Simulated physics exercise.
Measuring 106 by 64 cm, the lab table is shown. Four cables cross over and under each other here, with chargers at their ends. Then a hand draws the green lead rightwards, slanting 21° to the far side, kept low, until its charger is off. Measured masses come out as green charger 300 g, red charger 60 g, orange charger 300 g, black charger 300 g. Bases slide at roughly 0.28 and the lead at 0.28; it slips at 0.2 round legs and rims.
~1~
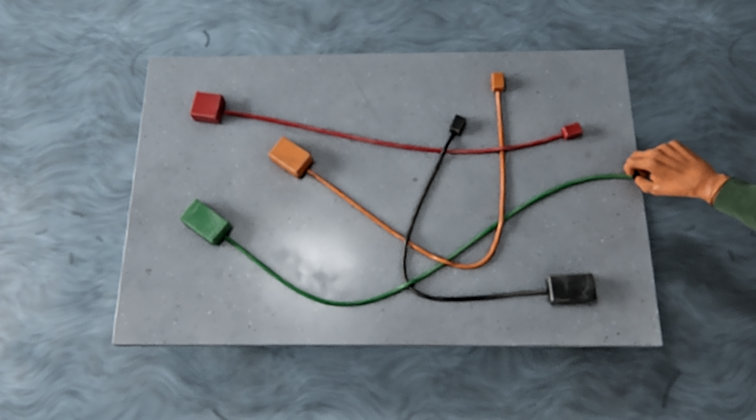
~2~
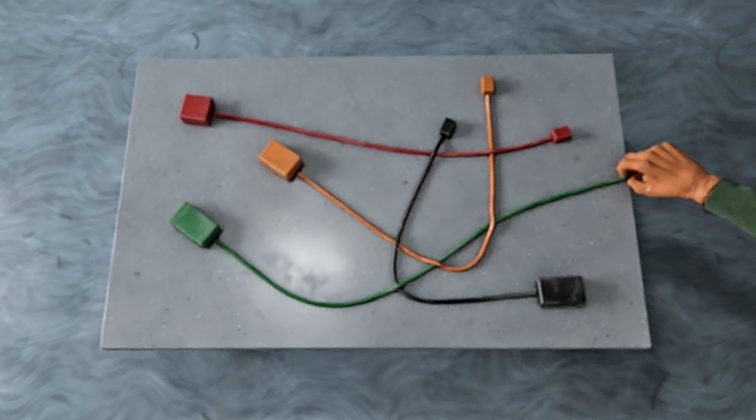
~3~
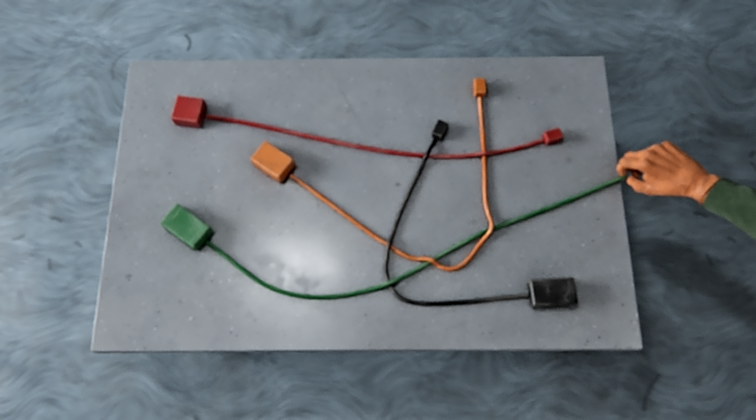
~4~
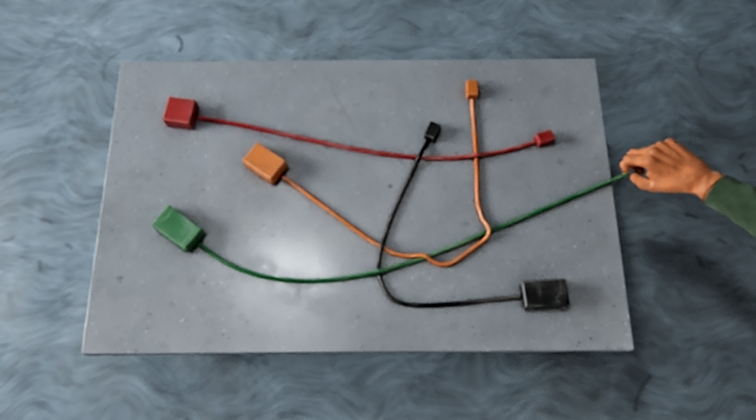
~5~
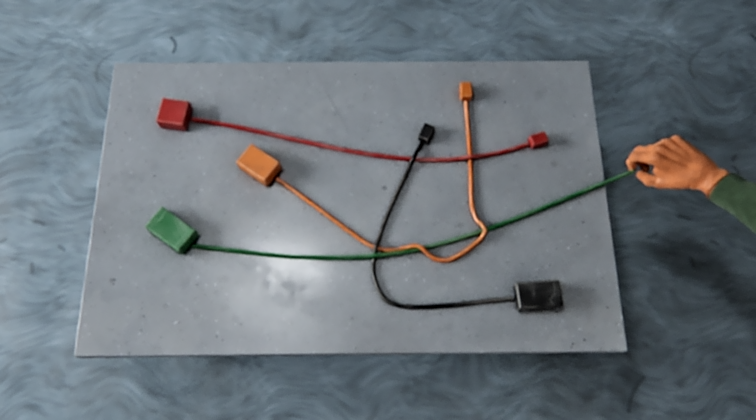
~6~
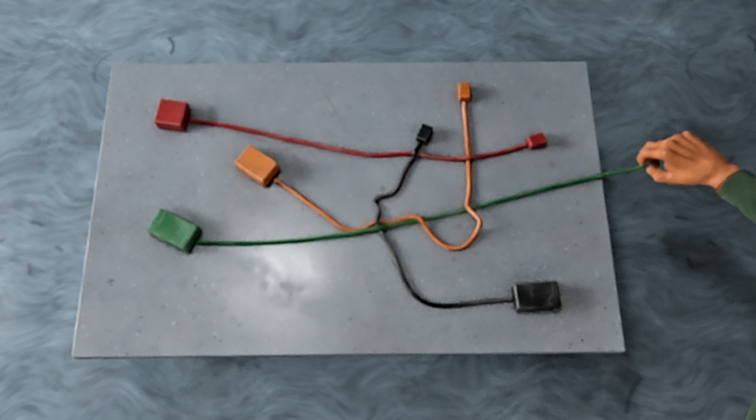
To begin with, a hand at the right grips the end of a curved green cable crossing orange and black ones on a gray table. As the view shifts slightly, the green cable is drawn steadily straighter, its sag rising. Finally, the hand edges right, and the orange and black cables kink.
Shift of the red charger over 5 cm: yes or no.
No.
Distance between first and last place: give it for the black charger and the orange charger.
Lab note - black charger 0 cm, orange charger 0 cm.
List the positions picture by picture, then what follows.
Red charger (206, 104); crossings (406, 247) black over orange, (408, 282) green over black, (438, 264) orange over green, (443, 153) black over red, (499, 221) orange over green, (501, 149) red over orange; green lead runs through (510, 215) (434, 269) (345, 304) (261, 265); grip (632, 176), in the first frame.
Green lead runs through (425, 271) (251, 268); grip (625, 178), in the second frame.
Green lead runs through (423, 266) (243, 270); grip (625, 177), in the third frame.
Green lead runs through (425, 258) (238, 268); grip (628, 174), in the fourth frame.
Green lead runs through (430, 247) (240, 251); grip (634, 171), in the fifth frame.
Red charger (170, 112); green lead runs through (521, 195) (432, 217) (340, 235) (245, 243); grip (645, 167), in the sixth frame.
Next, the green lead's tail end at (335, 206); green charger 28 cm off its start.
Then, the green lead's tail end at (472, 178); green charger 58 cm off its start.
After that, the green lead's tail end at (607, 154); green charger 89 cm off its start at (595, 152), red plug 1 cm off its start at (538, 133).
Later, the green lead has left the top; green charger over the edge, red plug 1 cm off its start.
At the end, the green lead has left the top; red charger 0 cm off its start at (170, 112), green charger over the edge, red plug 1 cm off its start at (538, 133).
